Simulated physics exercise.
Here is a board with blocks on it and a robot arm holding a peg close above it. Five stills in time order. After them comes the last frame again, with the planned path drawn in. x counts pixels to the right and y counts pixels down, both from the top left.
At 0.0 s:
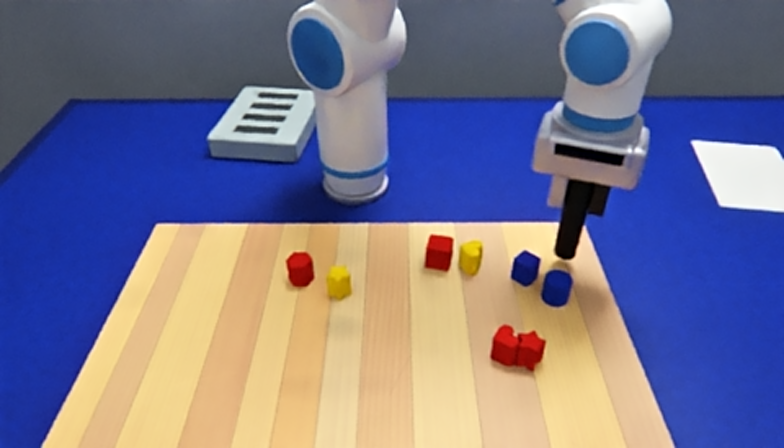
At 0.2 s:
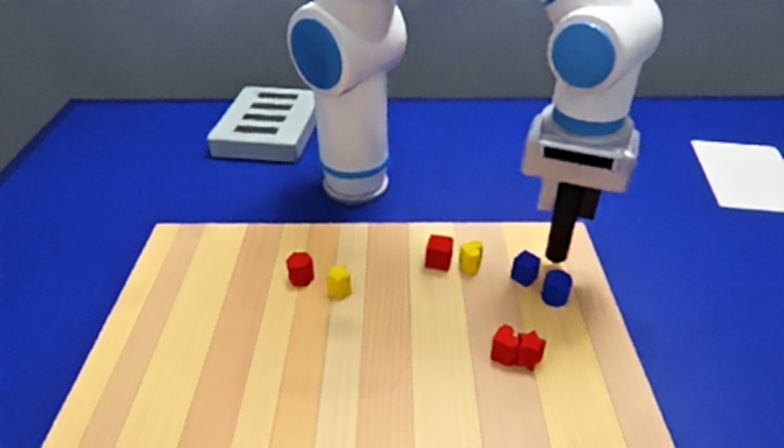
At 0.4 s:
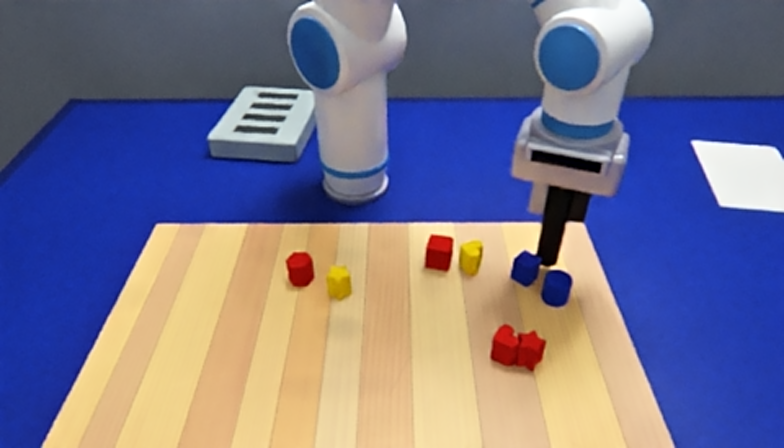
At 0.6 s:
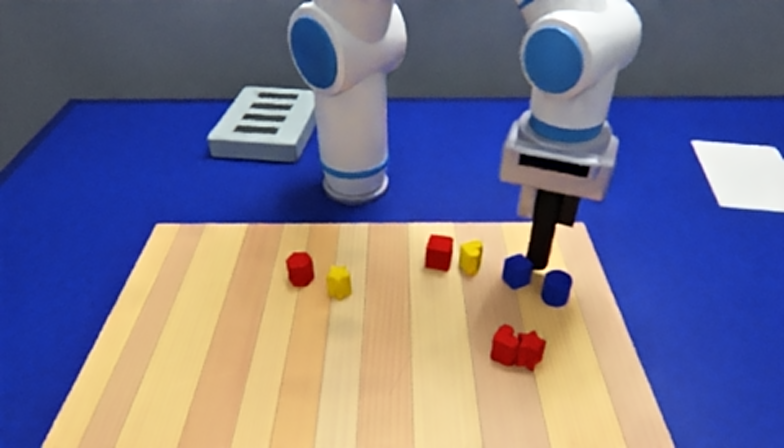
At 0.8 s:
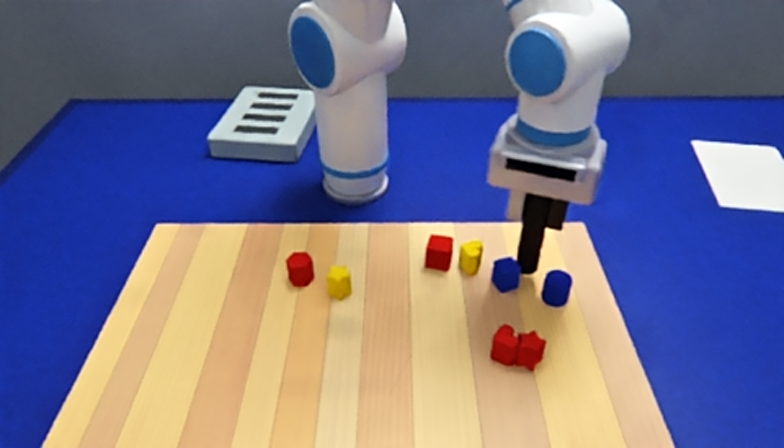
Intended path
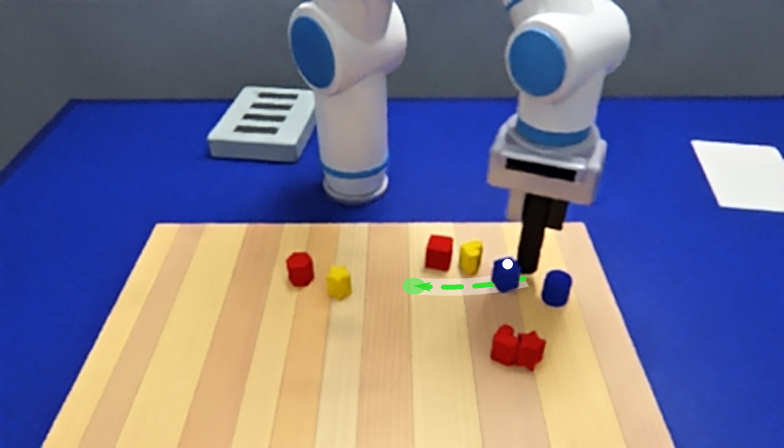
A white robot arm with blue joints holds a black peg over the right side of a striped wooden board, seen from a fixed, raised view in front. Red, yellow and blue blocks sit scattered across the board on a blue surface, with a second arm standing behind. The peg moves left, then pushes one blue block a short way toward a yellow one, while the others stay still.
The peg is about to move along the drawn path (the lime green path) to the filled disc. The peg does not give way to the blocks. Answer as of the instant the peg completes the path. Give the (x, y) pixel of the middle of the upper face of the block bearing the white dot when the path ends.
In the picture, it is at (419, 283).
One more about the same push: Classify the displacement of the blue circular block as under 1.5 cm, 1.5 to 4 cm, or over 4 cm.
Verdict: Less than 1.5 cm.
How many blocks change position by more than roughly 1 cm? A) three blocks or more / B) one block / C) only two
That would be B.
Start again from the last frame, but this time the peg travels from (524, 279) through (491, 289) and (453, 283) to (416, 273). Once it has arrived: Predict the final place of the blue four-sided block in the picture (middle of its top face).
Final place: (441, 276).
The drawn path runs from (524, 279) through (489, 285) and (452, 287) to (414, 286); the dot is on the blue four-sided block.
What follows on the original path. One third of the way, peg (489, 274); blue four-sided block (471, 271).
Two thirds of the way, peg (452, 277); blue four-sided block (436, 278), turned 30° anticlockwise.
At the end, peg (414, 276); yellow heart block not moved; blue four-sided block (419, 283), turned 65° anticlockwise; blue circular block not moved.
